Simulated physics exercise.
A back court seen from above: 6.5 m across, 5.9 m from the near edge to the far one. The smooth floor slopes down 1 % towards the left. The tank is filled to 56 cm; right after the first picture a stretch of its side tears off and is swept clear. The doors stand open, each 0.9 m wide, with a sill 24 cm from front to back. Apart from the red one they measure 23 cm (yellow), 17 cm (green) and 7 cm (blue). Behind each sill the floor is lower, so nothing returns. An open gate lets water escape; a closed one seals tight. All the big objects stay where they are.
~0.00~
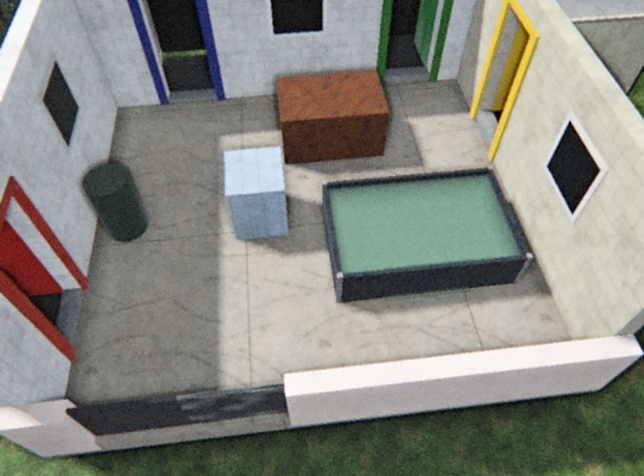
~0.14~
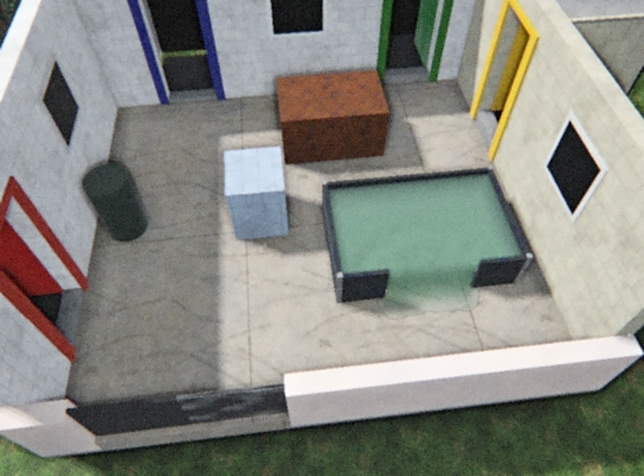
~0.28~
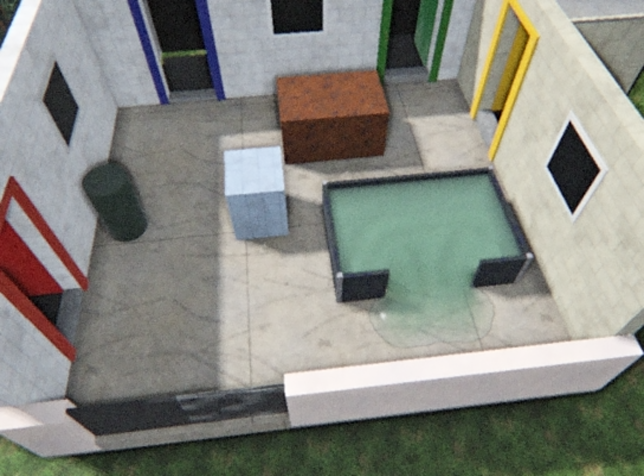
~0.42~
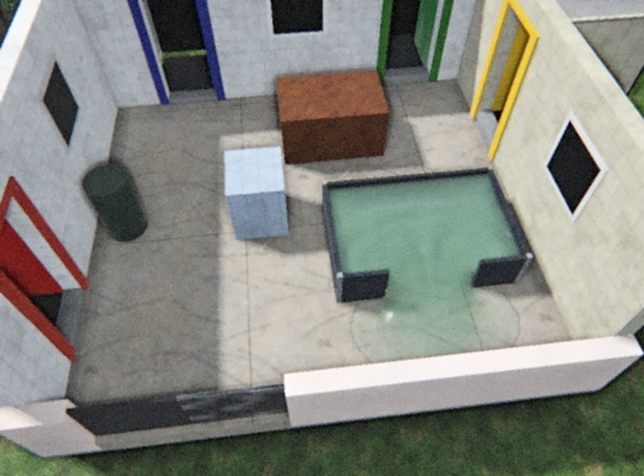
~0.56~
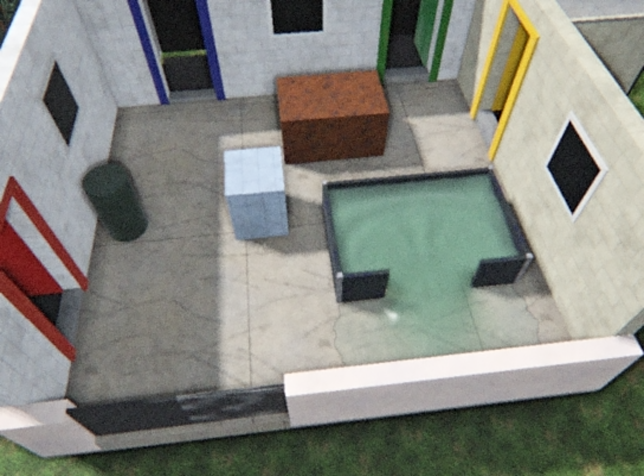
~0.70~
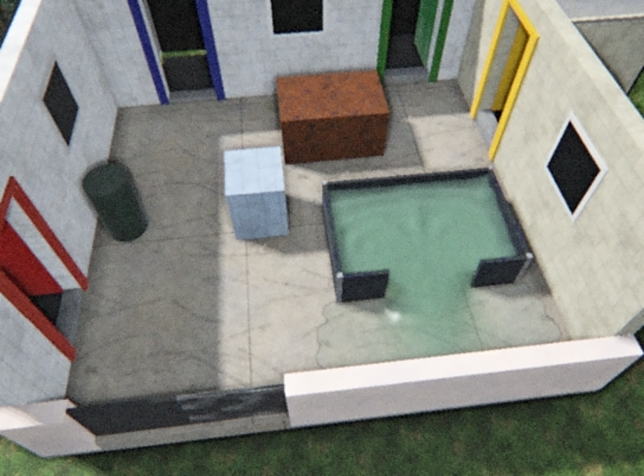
In the video, part of the near side of a dark-walled tank disappears in a walled court, and greenish water pours through the gap, spreading across the pale floor toward the low front wall while the surrounding blocks stay still.
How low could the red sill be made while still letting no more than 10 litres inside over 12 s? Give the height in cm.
Close to 13 cm is just enough.
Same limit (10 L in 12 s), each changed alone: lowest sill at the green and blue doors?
About 10.0 cm at green and 8.0 cm at blue.
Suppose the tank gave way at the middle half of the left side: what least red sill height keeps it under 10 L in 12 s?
Then roughly 22 cm.
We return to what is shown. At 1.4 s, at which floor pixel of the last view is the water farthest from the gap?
At about (227, 407).
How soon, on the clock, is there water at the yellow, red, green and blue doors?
Arrival: Yellow 2.6 s, red 2.4 s, green 3.6 s, blue 6.0 s.
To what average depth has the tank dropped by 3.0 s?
Roughly 24 cm on average.
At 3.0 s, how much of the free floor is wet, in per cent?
About 45 per cent.
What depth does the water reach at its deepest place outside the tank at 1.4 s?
About 45 cm.
After 1.4 s water covers 15 % of the floor, deepest (45 cm) near (583, 364); it has not reached the red door.
After 3.0 s water covers 45 % of the floor, deepest (27 cm) near (569, 365); 16 cm at the red door, 3 litres in over its 11 cm sill.
After 12.0 s water covers 95 % of the floor, deepest (13 cm) near (226, 222); 10 cm at the red door, 32 litres in over its 11 cm sill.
At the red door as built, the water arrived by 2.5 s and peaked near 16 cm at 2.8 s.
Run again over the same 12 s with other heights there, 33 litres in over 11 cm, 3 litres over 14.5 cm. The limit of 10 litres is kept from about 13 cm up.
